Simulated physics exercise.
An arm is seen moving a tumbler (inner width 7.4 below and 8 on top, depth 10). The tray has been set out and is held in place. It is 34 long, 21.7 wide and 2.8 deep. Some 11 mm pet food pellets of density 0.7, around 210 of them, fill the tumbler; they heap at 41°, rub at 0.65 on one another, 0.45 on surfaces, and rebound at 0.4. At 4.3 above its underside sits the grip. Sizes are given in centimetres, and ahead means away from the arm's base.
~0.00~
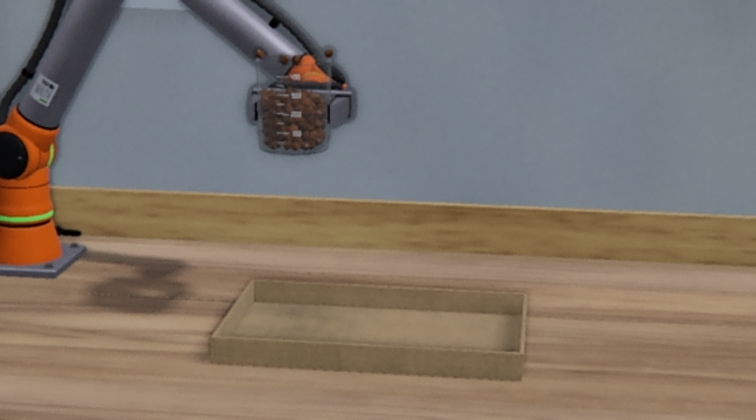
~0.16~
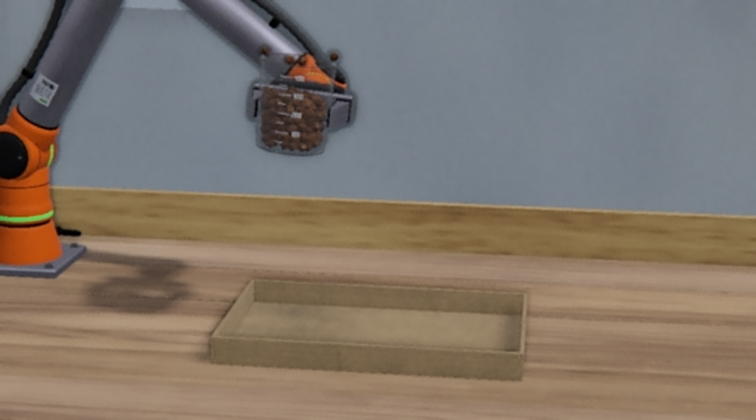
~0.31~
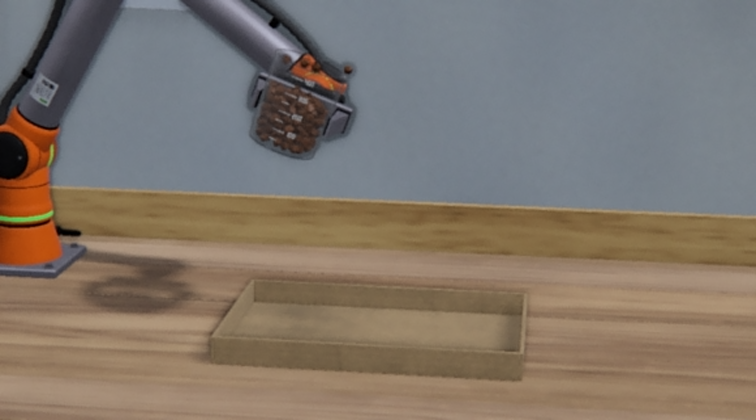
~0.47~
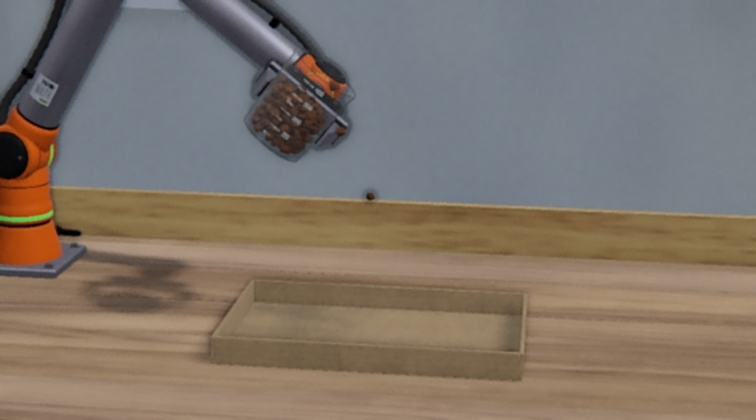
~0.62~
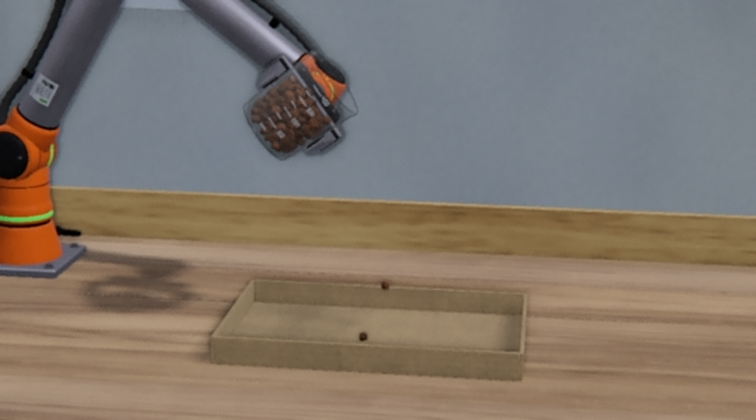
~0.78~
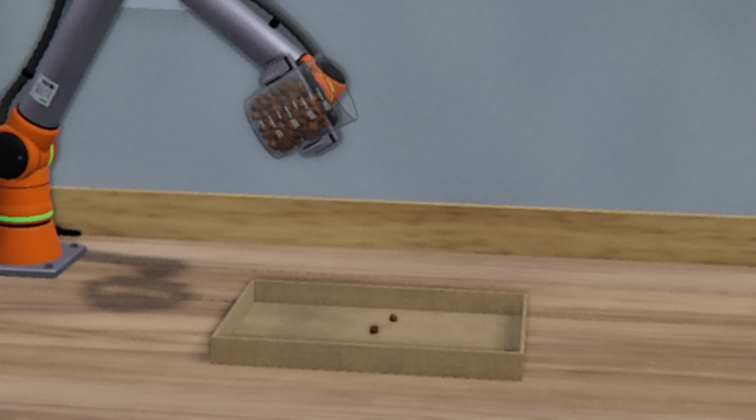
To begin with, an orange and grey robot arm holds a clear tumbler heaped with small brown pieces, upright above and behind an empty tan tray. The arm tilts the tumbler steadily forward, to the right, and two pieces drop into the tray while the rest stay inside the steeply tilted tumbler.
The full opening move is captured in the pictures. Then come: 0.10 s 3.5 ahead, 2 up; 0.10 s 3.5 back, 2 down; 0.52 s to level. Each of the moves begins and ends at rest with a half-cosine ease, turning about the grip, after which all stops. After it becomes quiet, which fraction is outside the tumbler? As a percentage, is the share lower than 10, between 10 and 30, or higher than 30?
The share is between 10 and 30 per cent.
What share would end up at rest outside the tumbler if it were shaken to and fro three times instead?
It would then be around 40 per cent.
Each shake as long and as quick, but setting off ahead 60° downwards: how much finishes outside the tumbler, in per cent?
It comes to near 0 percent.
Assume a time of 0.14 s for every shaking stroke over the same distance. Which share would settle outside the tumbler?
That gives about 5 percent.
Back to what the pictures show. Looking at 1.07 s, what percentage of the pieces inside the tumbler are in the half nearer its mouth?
45 per cent.
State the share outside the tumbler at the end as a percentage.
Estimate: Roughly 15 %.
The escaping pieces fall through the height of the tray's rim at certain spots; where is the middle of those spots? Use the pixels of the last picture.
Check roughly (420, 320) in the last picture.
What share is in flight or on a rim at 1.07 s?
Roughly 14 per cent.
After 1.07 s, tilted 55° forward, highest piece 29 above the table; 180 in the tumbler, 2 in the tray, 30 in flight or on a rim.
After 1.36 s, tilted 10° forward, highest piece 32 above the table; 177 in the tumbler, 34 in the tray, 1 on the table or floor.
After 1.70 s, level, highest piece 32 above the table; 177 in the tumbler, 34 in the tray, 1 on the table or floor.
After 2.75 s, level, highest piece 32 above the table; 177 in the tumbler, 34 in the tray, 1 on the table or floor.
At rest, 177 in the tumbler, 34 in the tray, 1 on the table or floor. That is 17 % outside the tumbler.
